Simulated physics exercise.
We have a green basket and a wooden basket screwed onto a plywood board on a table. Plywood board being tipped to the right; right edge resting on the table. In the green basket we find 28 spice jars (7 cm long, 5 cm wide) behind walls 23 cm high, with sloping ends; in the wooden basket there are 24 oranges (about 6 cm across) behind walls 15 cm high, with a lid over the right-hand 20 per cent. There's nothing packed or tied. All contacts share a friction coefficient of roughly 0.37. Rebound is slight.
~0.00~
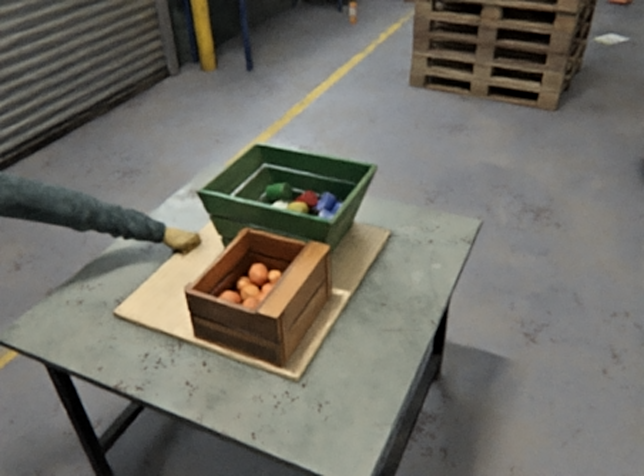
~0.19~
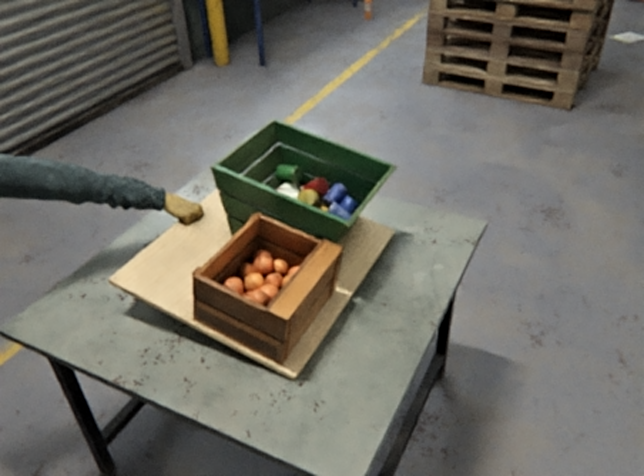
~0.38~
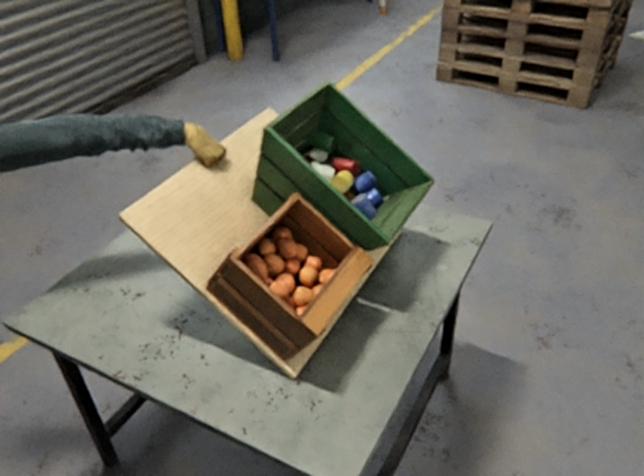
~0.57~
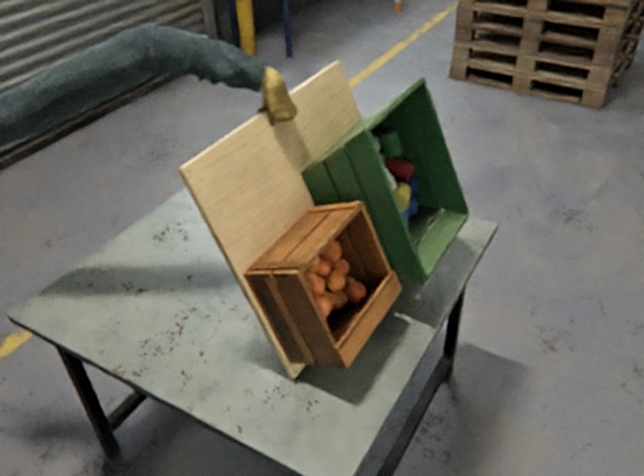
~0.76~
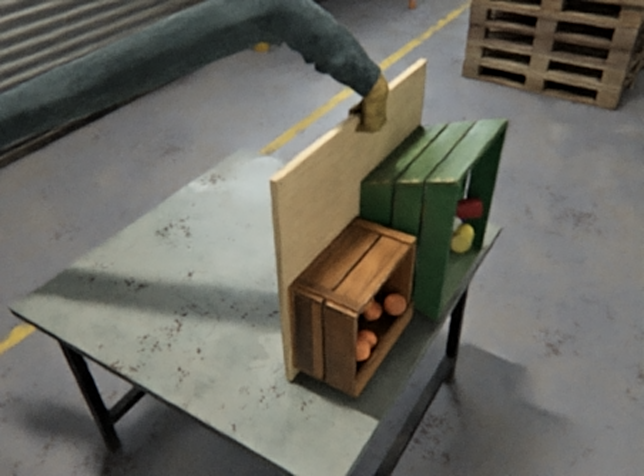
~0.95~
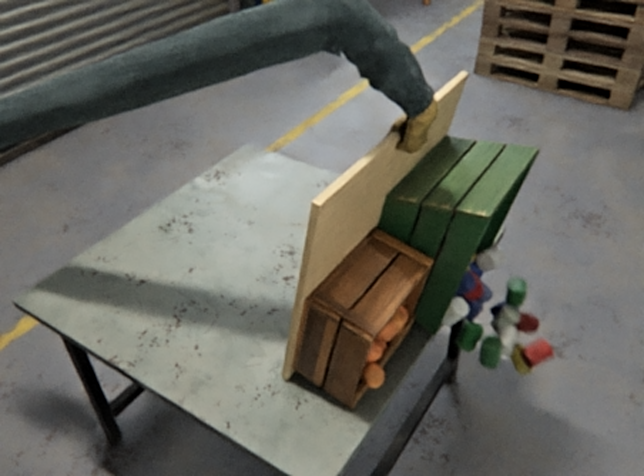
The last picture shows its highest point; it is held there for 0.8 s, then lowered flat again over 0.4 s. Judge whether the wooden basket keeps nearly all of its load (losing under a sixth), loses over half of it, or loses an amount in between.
My money is on a spill of a sixth up to half of the load.
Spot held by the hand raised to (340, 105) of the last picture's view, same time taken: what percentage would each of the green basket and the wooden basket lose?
In that setup the green basket sheds 90 per cent of its load, while the wooden basket sheds 0 per cent.
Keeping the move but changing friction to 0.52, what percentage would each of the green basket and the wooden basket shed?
In that case the green basket sheds 100 per cent, while the wooden basket sheds 30 per cent.
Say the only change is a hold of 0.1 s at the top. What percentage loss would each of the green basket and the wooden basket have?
In that case green basket 100, wooden basket 30 per cent.
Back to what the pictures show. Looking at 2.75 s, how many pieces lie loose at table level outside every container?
Roughly 0.
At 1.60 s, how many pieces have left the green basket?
Count for the green basket: Roughly 30.
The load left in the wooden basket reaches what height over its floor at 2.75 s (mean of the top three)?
Around 6 centimetres high.
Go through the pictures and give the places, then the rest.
In the first frame (places track the rim corner closest to us here; the camera moves round a little), wooden basket (273, 317); green basket (329, 221); tipped 0°; all still inside.
In the second frame, wooden basket (283, 318); green basket (347, 223); tipped 11°.
In the third frame, wooden basket (313, 331); green basket (388, 240); tipped 36°.
In the fourth frame, wooden basket (343, 362); green basket (426, 279); tipped 66°.
In the fifth frame, wooden basket (354, 391); green basket (438, 318); tipped 91°.
In the sixth frame, wooden basket (351, 402); green basket (436, 333); tipped 102°; 11 out, the lowest jar at (521, 359).
After 1.24 s, tilt 102°; the green basket is down by 28 of 28 and the wooden basket is down by 9 of 24.
After 1.60 s, tilt 102°; the green basket is down by 28 of 28 and the wooden basket is down by 9 of 24.
After 2.10 s, tilt 4°; the green basket is down by 28 of 28 and the wooden basket is down by 9 of 24.
Outcome (at 2.75 s), the green basket is down by 28 of 28 and the wooden basket is down by 9 of 24. Asked share, 9 of 24, 38 per cent.
